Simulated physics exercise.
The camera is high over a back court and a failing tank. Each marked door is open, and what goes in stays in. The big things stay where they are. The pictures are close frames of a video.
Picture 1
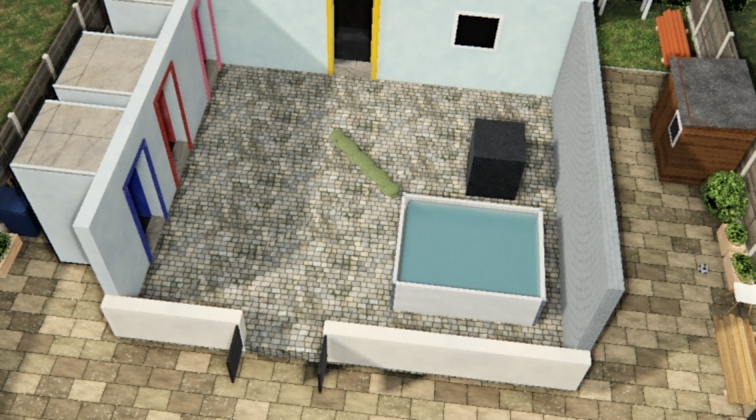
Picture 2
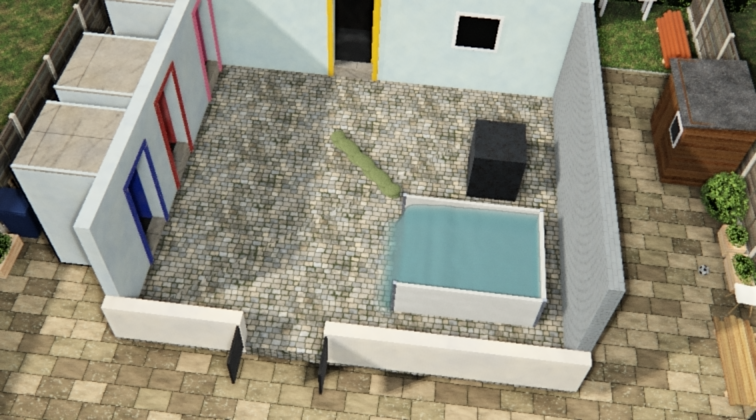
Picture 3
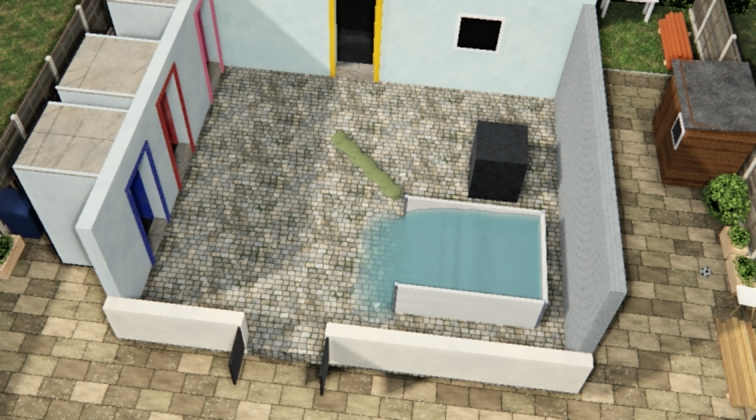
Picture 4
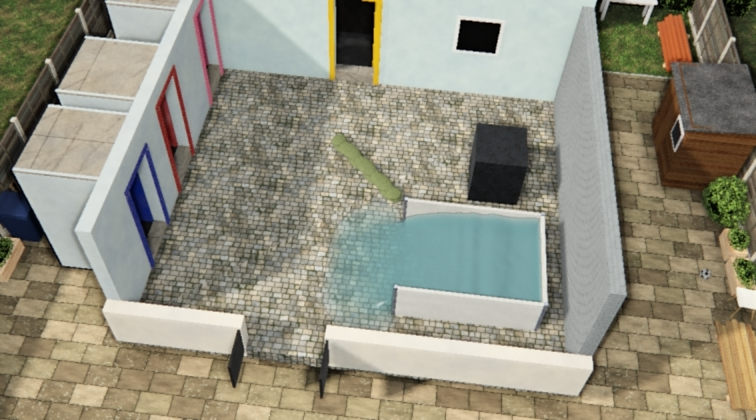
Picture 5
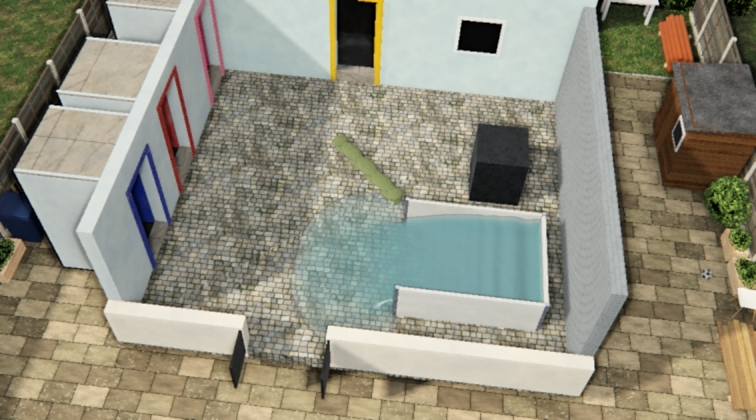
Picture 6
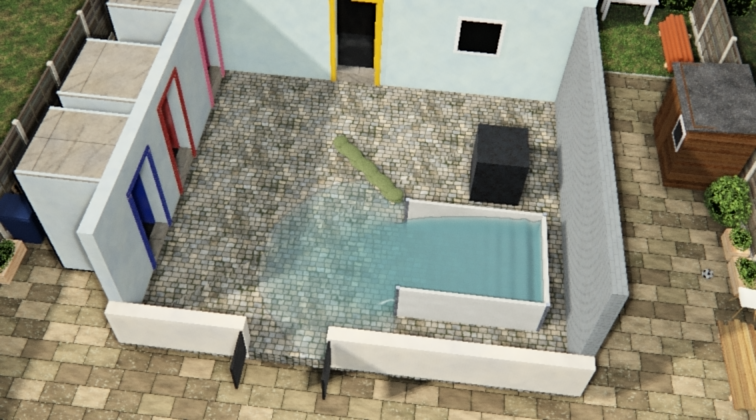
In a walled, paved courtyard seen from above, a rectangular tank of blue water stands whole, then its left side opens and water pours out, spreading leftward across the cobbles in a widening, rounded sheet below a green strip.
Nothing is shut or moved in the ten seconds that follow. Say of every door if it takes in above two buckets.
One by one: The yellow door stays under that; the pink door stays under that; the red door stays under that; the blue door takes more than that.
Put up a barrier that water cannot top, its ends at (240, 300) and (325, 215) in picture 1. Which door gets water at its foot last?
The yellow-painted one.
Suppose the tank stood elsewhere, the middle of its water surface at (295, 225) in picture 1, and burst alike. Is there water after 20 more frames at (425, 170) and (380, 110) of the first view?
In that order: Not flooded, free of water.
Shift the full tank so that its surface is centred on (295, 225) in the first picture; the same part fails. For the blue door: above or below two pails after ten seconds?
One by one: Blue door passes that mark.
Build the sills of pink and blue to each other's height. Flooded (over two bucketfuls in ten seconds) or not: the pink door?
The pink one floods.
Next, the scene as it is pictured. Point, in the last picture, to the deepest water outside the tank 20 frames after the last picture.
Close to (224, 73).
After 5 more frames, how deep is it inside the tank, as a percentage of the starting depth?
Roughly 56 per cent.
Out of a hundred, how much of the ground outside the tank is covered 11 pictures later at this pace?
About 45 per cent.
A moment on, water covers 40 % of the floor; the yellow door not reached, the pink door not reached, the red door not reached, the blue door under two buckets in.
Next, water covers 45 % of the floor; the yellow door not reached, the pink door not reached, the red door wet at the sill, nothing in, the blue door far over two buckets in.
Then, water covers 50 % of the floor; the yellow door not reached, the pink door wet at the sill, nothing in, the red door wet at the sill, nothing in, the blue door far over two buckets in.
Later, water covers 65 % of the floor; the yellow door wet at the sill, nothing in, the pink door wet at the sill, nothing in, the red door wet at the sill, nothing in, the blue door far over two buckets in.
In the end, water covers 90 % of the floor; the yellow door wet at the sill, nothing in, the pink door wet at the sill, nothing in, the red door wet at the sill, nothing in, the blue door far over two buckets in.
